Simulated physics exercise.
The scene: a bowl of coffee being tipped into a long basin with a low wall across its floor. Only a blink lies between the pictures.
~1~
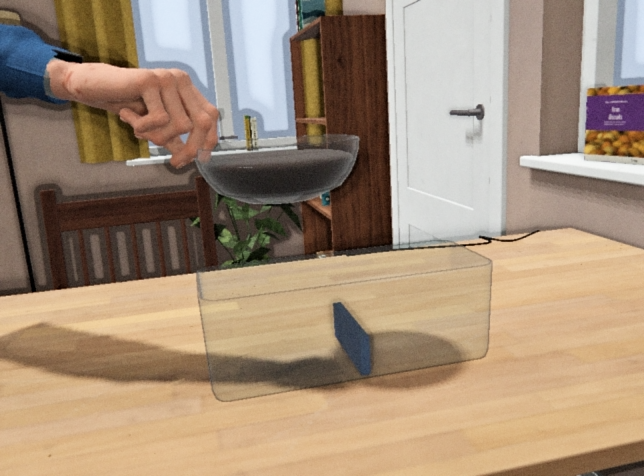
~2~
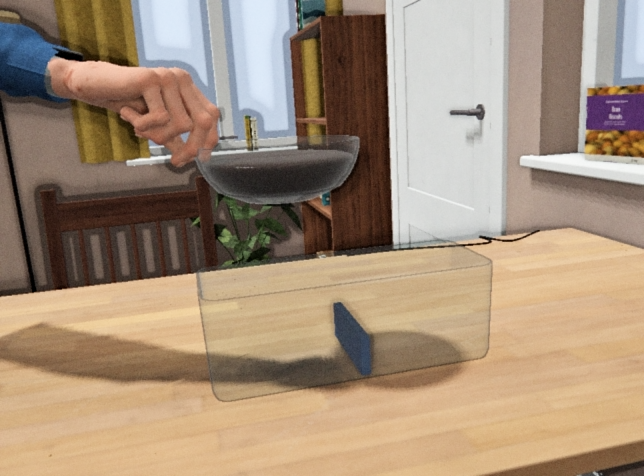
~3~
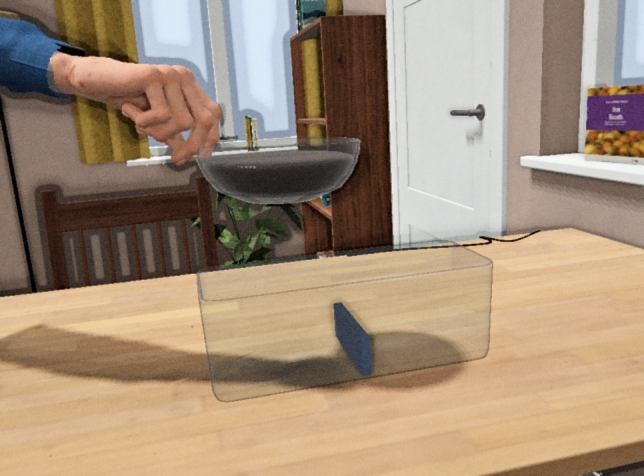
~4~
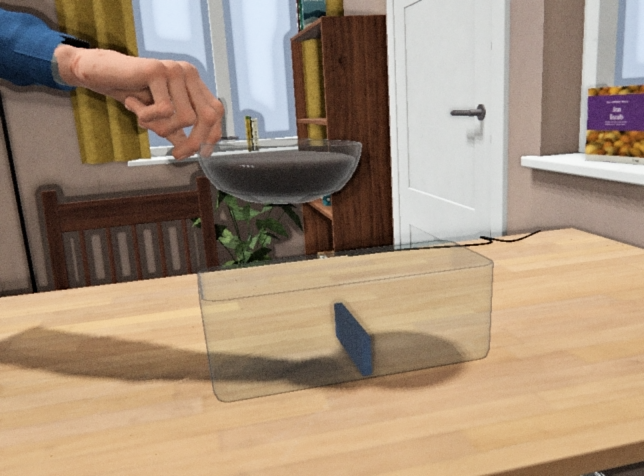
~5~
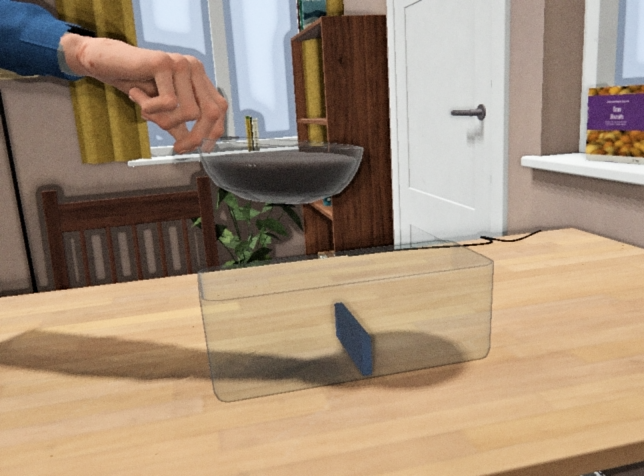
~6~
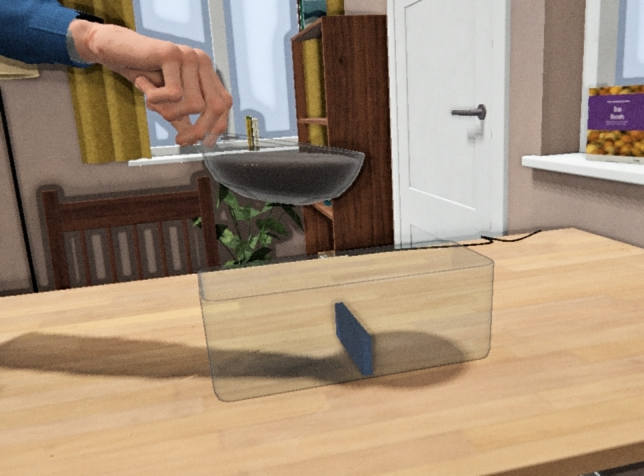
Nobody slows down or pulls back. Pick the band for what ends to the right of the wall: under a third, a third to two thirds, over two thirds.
It comes to over two thirds.
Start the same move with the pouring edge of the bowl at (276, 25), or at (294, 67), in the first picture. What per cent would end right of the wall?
In turn 55 and 60 in a hundred.
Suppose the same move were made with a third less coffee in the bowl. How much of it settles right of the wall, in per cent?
Some 80 per cent.
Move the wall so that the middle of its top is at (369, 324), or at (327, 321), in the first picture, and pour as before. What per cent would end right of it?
Roughly 65 per cent, and 90 per cent.
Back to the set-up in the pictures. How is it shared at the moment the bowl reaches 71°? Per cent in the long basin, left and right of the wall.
Some 0 per cent left and 30 right.
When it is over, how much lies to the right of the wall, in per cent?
Some 80 per cent.
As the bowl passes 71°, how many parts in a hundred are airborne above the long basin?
About 45 per cent.
A moment on, the bowl is tipped part way and 26 per cent is still to pour, 0 is left of the wall and 29 right of it.
Next, the bowl is tipped right over and 0 per cent is still to pour, 12 is left of the wall and 80 right of it.
Then the bowl is tipped right over and 0 per cent is still to pour, 14 is left of the wall and 81 right of it.
Later the bowl is tipped right over and 0 per cent is still to pour, 14 is left of the wall and 81 right of it.
At rest 14 per cent lies left of the wall, 81 right of it and 5 outside.
